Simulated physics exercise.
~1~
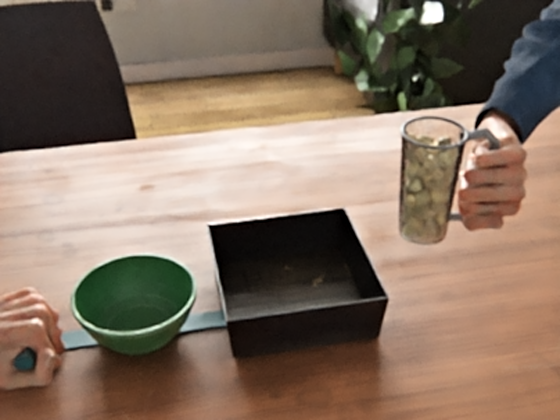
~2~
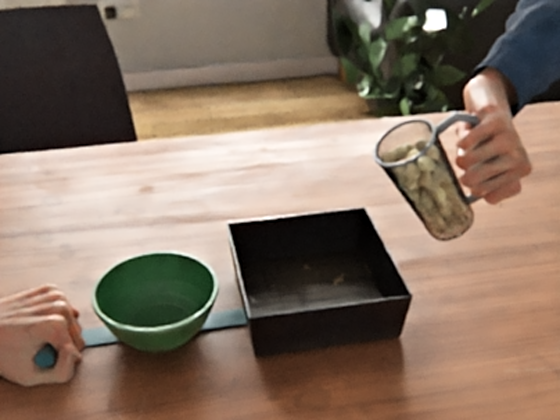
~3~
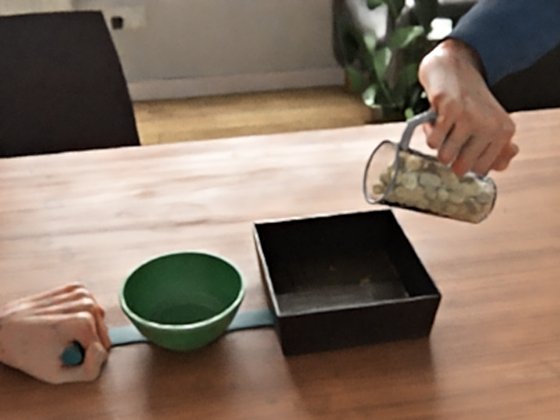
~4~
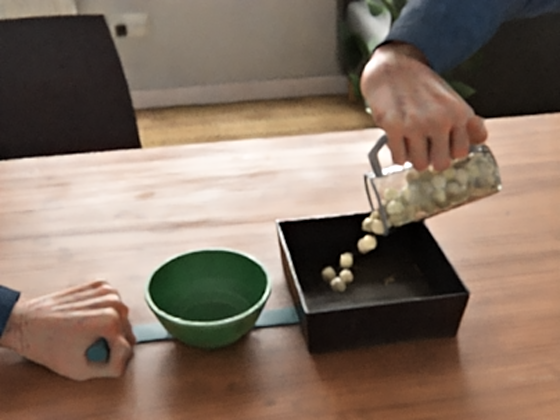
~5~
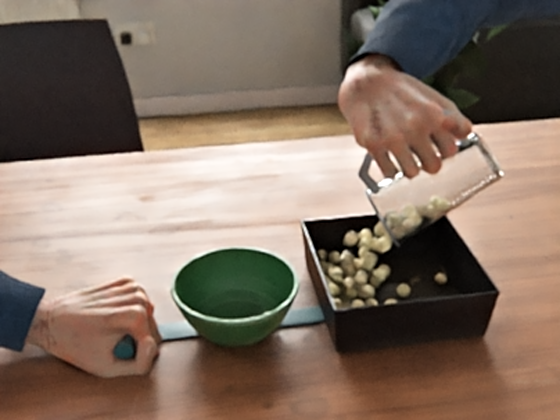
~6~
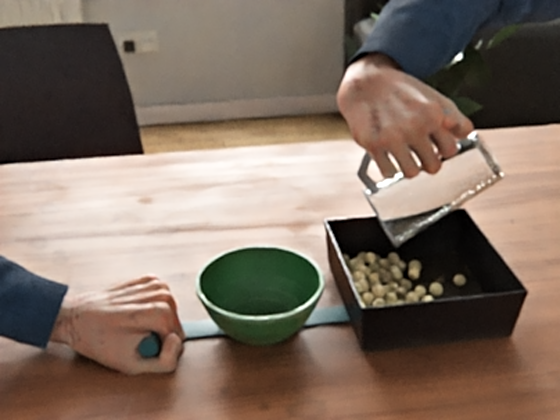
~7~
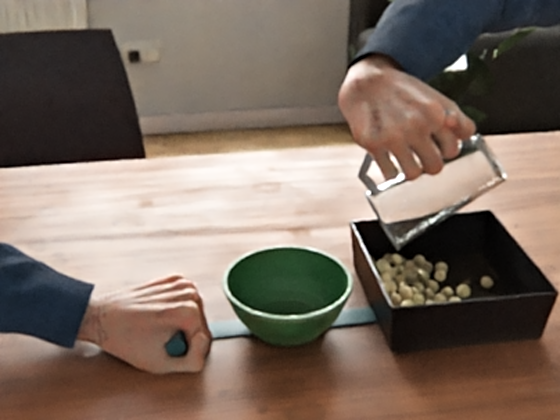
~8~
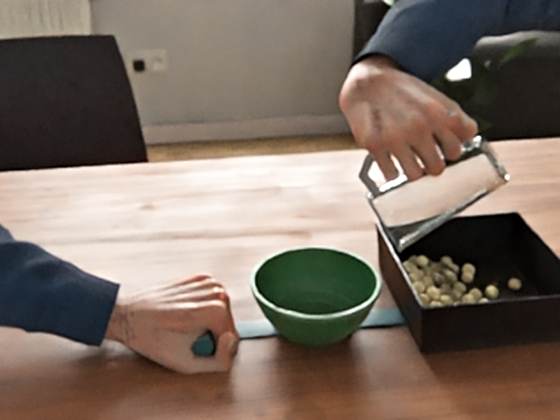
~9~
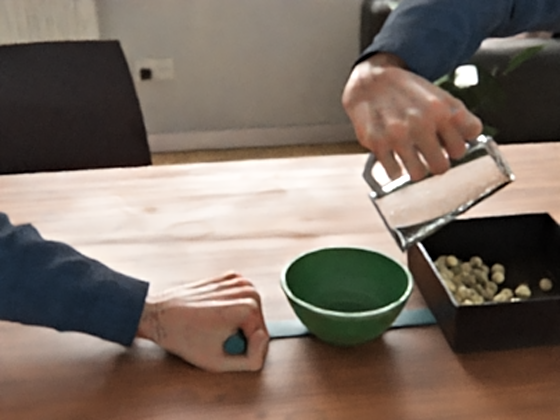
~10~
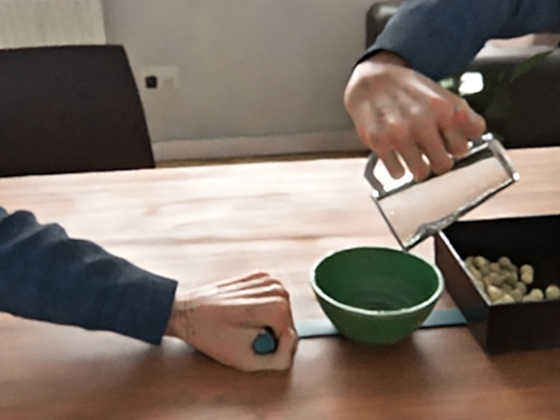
A person tipped a clear cup of macadamia nuts into a black tin while their other hand slid the joined green bowl and tin to the right, and at the end the nuts lay in the tin, with the bowl still empty.
